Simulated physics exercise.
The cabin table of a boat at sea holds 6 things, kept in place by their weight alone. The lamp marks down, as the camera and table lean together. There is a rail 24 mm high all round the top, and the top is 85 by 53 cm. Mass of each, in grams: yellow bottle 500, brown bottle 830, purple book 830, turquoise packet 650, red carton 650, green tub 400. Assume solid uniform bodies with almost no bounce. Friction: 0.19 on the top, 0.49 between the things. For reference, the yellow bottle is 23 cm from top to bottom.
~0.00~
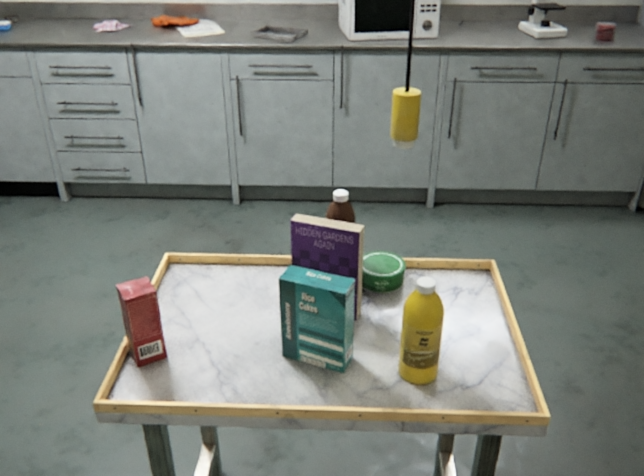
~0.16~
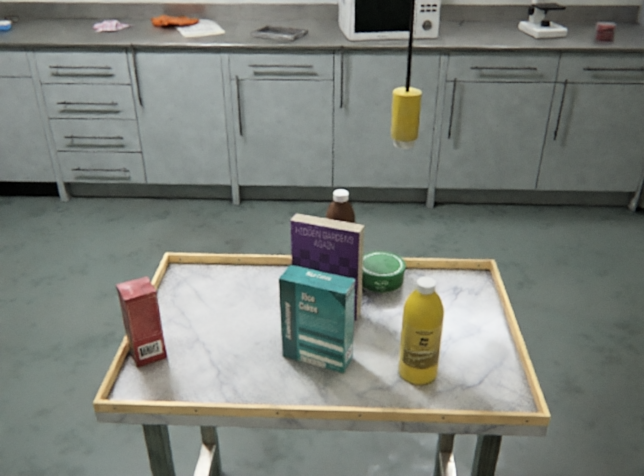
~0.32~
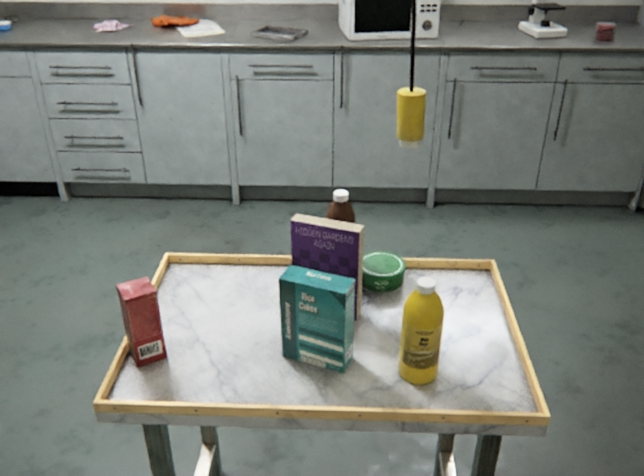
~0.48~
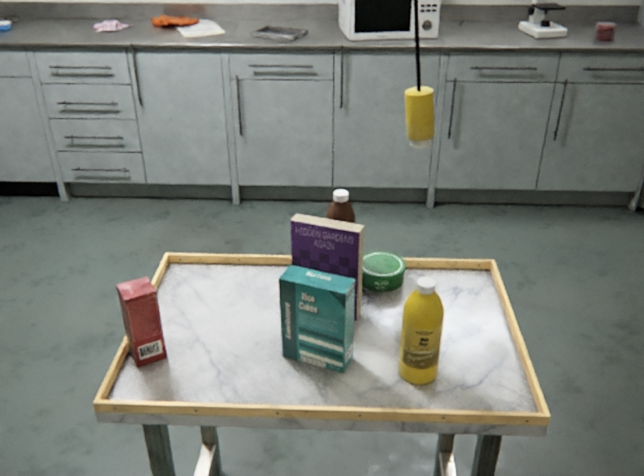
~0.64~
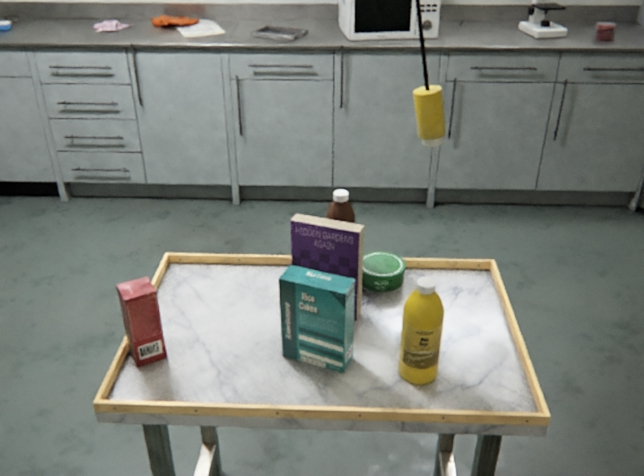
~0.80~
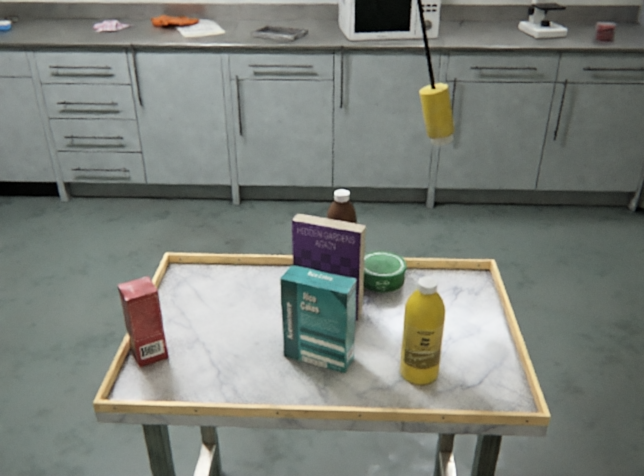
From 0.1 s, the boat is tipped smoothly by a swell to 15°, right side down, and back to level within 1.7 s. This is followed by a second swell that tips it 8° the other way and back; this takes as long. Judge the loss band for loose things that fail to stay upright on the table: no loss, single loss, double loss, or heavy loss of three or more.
No loss.
Around 1.20 s, heel 12°, right side down; brown bottle shifted 7 cm near (370, 237); yellow bottle shifted 7 cm near (459, 330); red carton shifted 8 cm.
Around 1.40 s, heel 7°, right side down; brown bottle shifted 13 cm near (392, 237); yellow bottle shifted 13 cm near (487, 330); red carton shifted 14 cm.
Finally (4.0 s), not toppled but over 5 cm from the start, yellow bottle, brown bottle, purple book, turquoise packet, red carton and green tub. In the last view, yellow bottle near (501, 331), brown bottle near (404, 237).
